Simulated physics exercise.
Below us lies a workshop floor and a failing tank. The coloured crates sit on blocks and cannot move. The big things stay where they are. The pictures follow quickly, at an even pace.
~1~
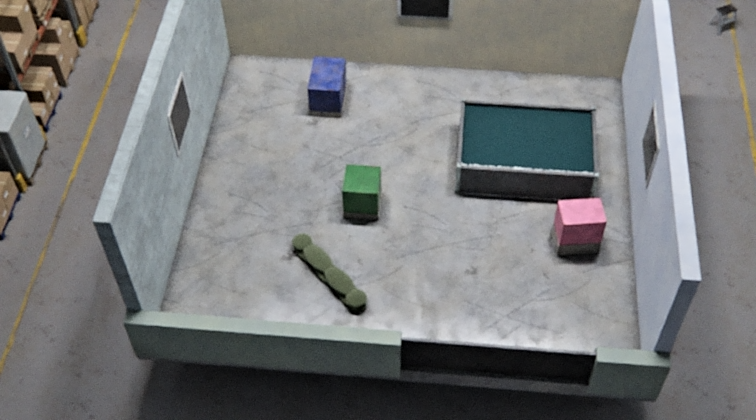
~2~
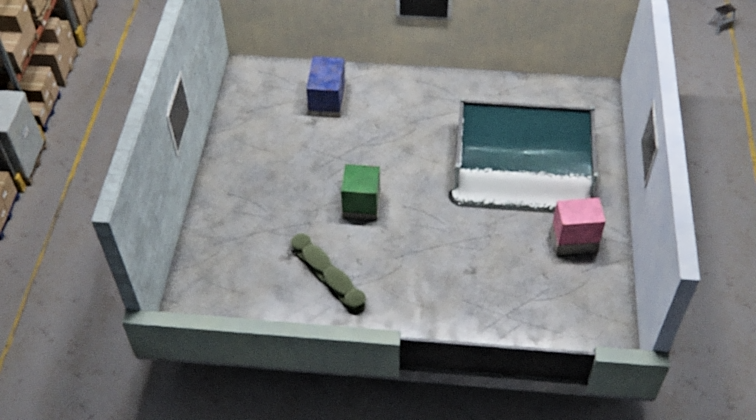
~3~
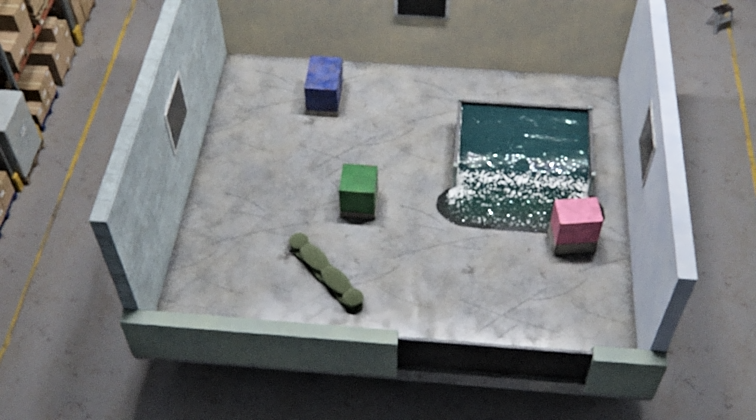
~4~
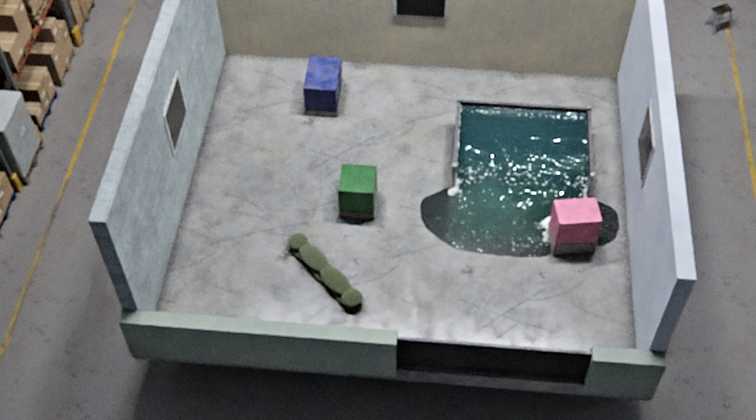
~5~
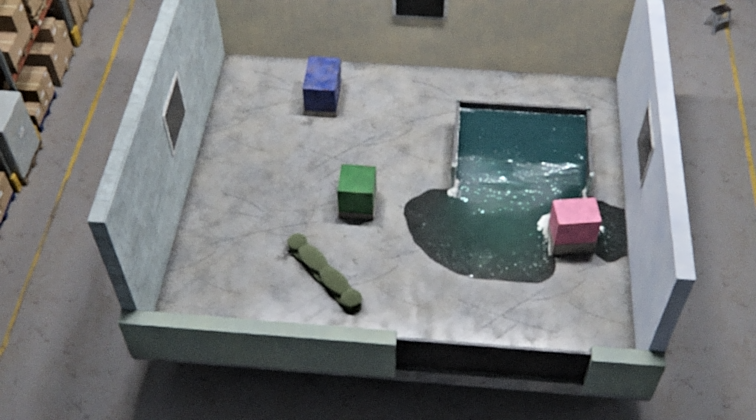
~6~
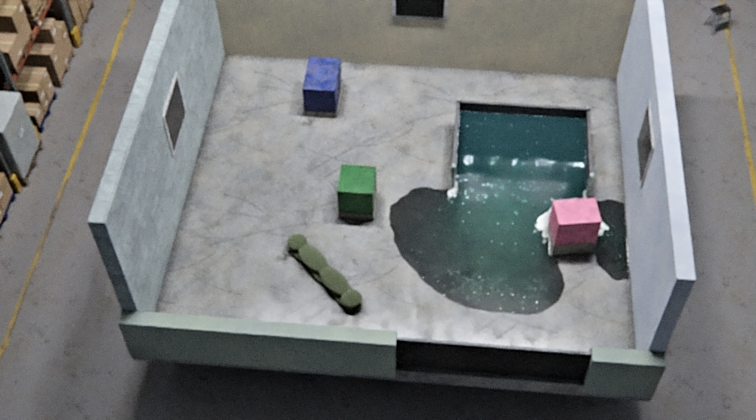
Water poured out of the front of a dark green tank on a workshop floor, surged around the pink block, and spread forward in a widening dark pool while the blue and green blocks stayed put.
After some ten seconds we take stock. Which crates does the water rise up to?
In the end: The pink crate is wetted; the green crate escapes dry; the blue crate escapes dry.
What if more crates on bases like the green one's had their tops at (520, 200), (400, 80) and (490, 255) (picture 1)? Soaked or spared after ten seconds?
As listed: Gets wet, stays dry, ends up wet.
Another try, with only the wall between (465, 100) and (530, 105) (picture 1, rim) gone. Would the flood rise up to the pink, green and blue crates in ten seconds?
One by one: Pink stays dry; green remains dry; blue is soaked.
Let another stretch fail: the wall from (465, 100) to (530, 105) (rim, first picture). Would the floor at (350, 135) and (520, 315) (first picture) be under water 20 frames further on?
In that order: Flooded, no water.
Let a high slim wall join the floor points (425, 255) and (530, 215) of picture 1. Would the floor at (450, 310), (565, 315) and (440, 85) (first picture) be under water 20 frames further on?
In turn: Covered, awash, dry.
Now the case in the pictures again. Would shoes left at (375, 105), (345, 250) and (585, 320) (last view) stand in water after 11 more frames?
In turn: No water, under water, wet.
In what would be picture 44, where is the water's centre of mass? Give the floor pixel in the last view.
At about (432, 243).
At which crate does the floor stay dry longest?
It is the blue one.
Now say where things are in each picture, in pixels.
Still water in the water tank at (527, 140), in the first picture.
The front is at a hidden place, out from the gap at (523, 188), in the second picture.
Water pours out at (521, 188) and has run to a hidden place, in the third picture.
The front is at (432, 225), out from the gap at (520, 189), in the fourth picture.
Water pours out at (519, 189) and has run to (622, 250), in the fifth picture.
Water pours out at (519, 190) and has run to (464, 301), in the sixth picture.
A moment on, water covers 30 % of the floor; the pink crate water round its plinth, the green crate water round its plinth, the blue crate not reached.
Next, water covers 35 % of the floor; the pink crate water round its plinth, the green crate water round its plinth, the blue crate not reached.
Then, water covers 50 % of the floor; the pink crate water round its plinth, the green crate water round its plinth, the blue crate not reached.
Later, water covers 75 % of the floor; the pink crate water round its plinth, the green crate water round its plinth, the blue crate not reached.
In the end, water covers 95 % of the floor; the pink crate was topped, the green crate stayed above the water, the blue crate stayed above the water.
